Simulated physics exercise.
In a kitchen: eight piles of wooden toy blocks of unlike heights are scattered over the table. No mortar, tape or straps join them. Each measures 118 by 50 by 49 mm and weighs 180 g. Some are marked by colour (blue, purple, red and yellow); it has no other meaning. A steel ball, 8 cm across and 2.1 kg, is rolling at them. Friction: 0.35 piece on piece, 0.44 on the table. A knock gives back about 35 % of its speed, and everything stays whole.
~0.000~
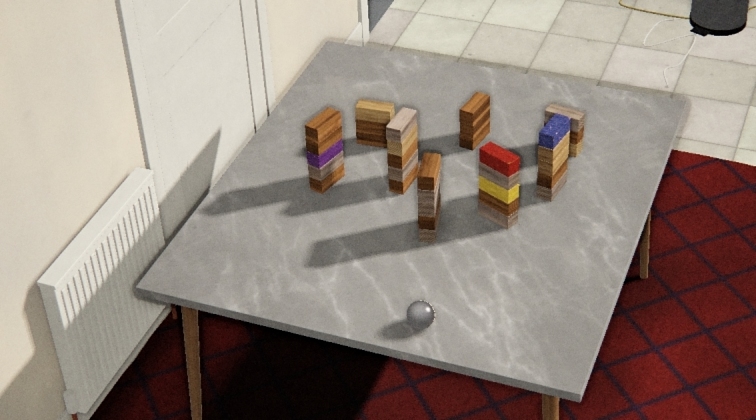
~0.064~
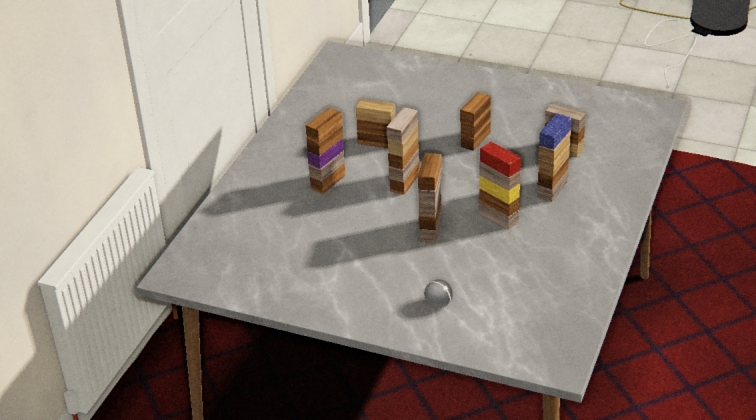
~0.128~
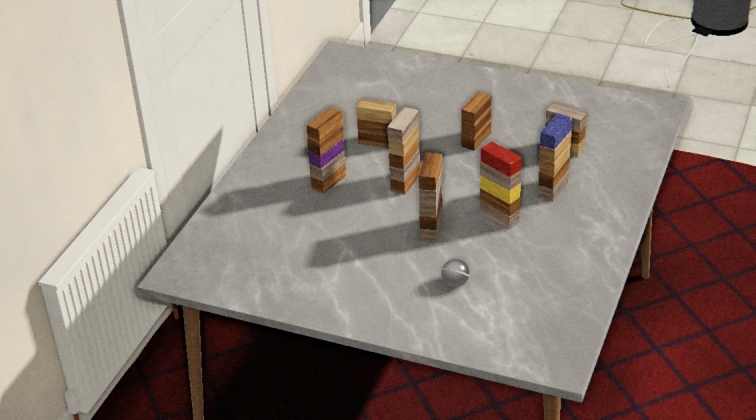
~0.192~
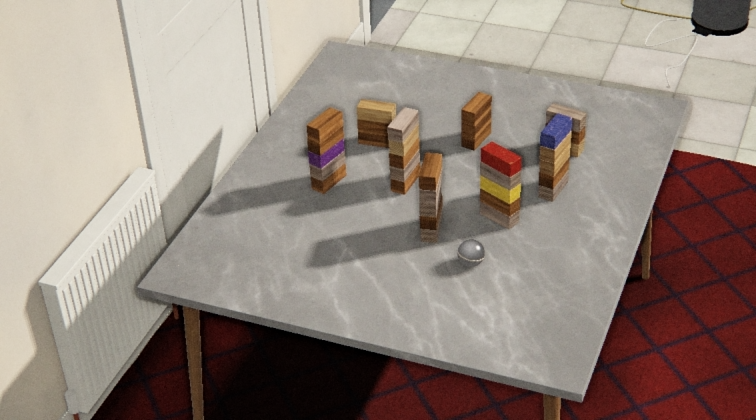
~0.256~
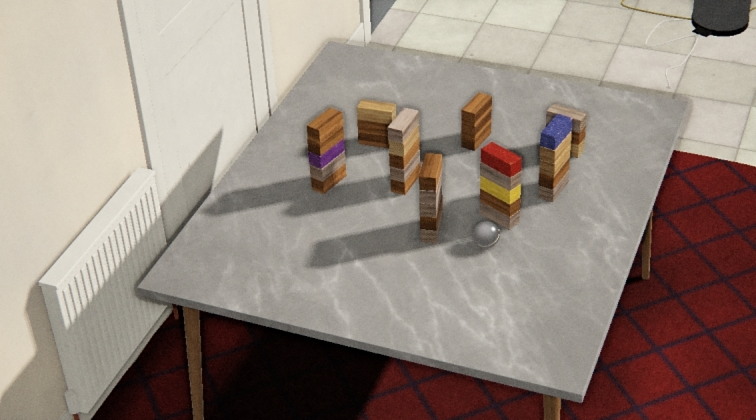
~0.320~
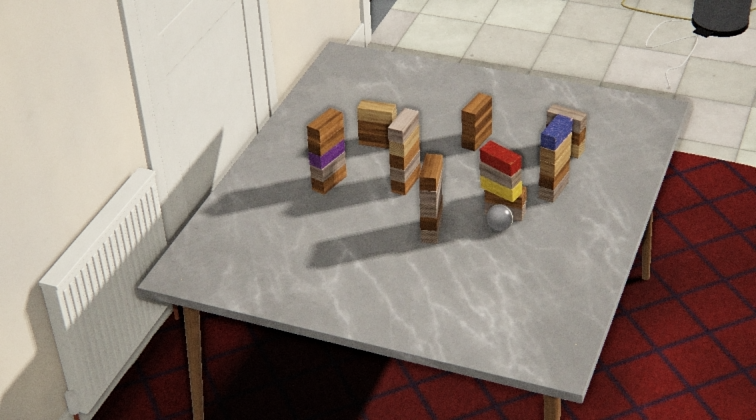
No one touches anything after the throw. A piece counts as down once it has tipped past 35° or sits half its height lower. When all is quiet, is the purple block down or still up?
It holds its level.
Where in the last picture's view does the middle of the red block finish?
At about (478, 260).
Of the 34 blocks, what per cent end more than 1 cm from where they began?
25 per cent.
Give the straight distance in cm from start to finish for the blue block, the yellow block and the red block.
Moved: Blue 0, yellow 14, red 30.
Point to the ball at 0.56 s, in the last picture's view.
At about (541, 168).
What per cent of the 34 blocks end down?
About 20 per cent.
Around 0.56 s, ball still moving; 3 of the 34 blocks down; purple block unmoved; red block tipped 40°, 16 cm lower.
Around 1.14 s, ball still moving; 5 of the 34 blocks down; purple block unmoved; red block upside down.
Finally (1.8 s), ball rolling away; 7 of the 34 blocks down; purple block unmoved; red block upside down; blue block unmoved. Seen by the last camera, middles, purple block near (327, 151), red block near (478, 260).
